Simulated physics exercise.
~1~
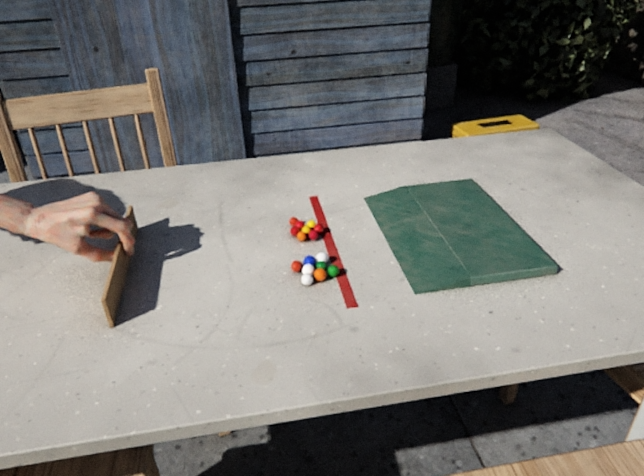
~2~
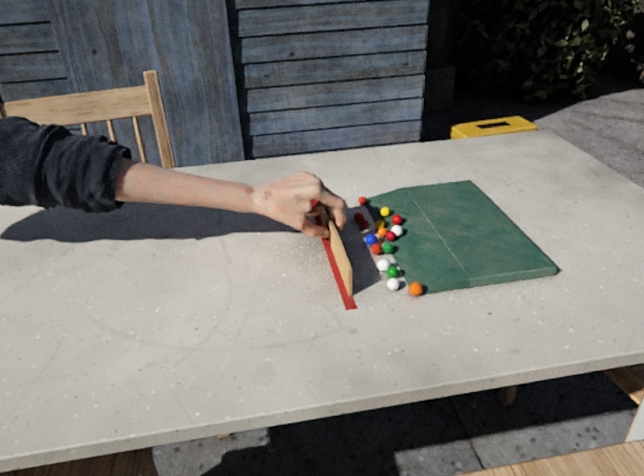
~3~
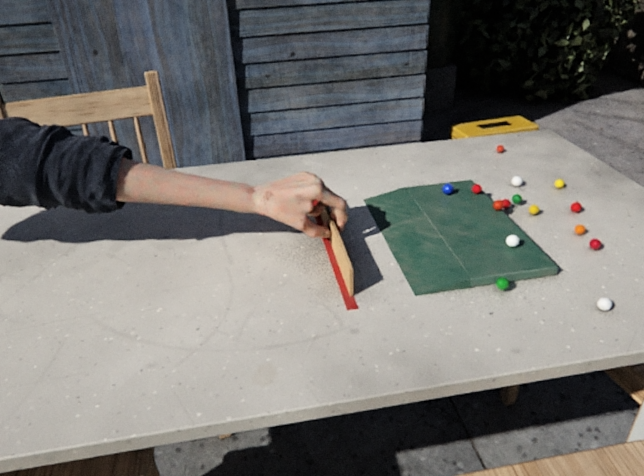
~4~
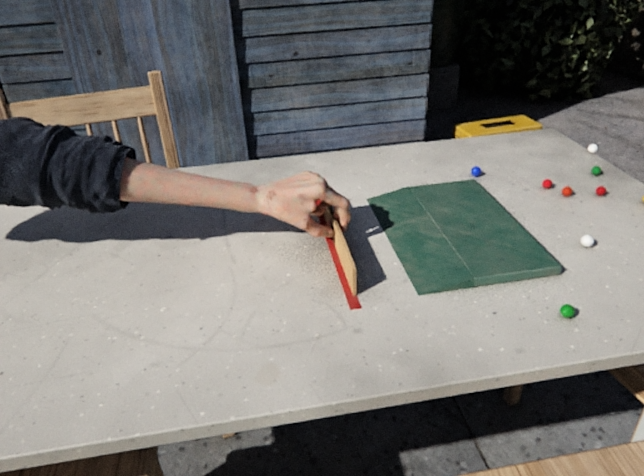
A hand sweeps a card to the red tape, and small coloured balls roll right over the green slab and beyond.
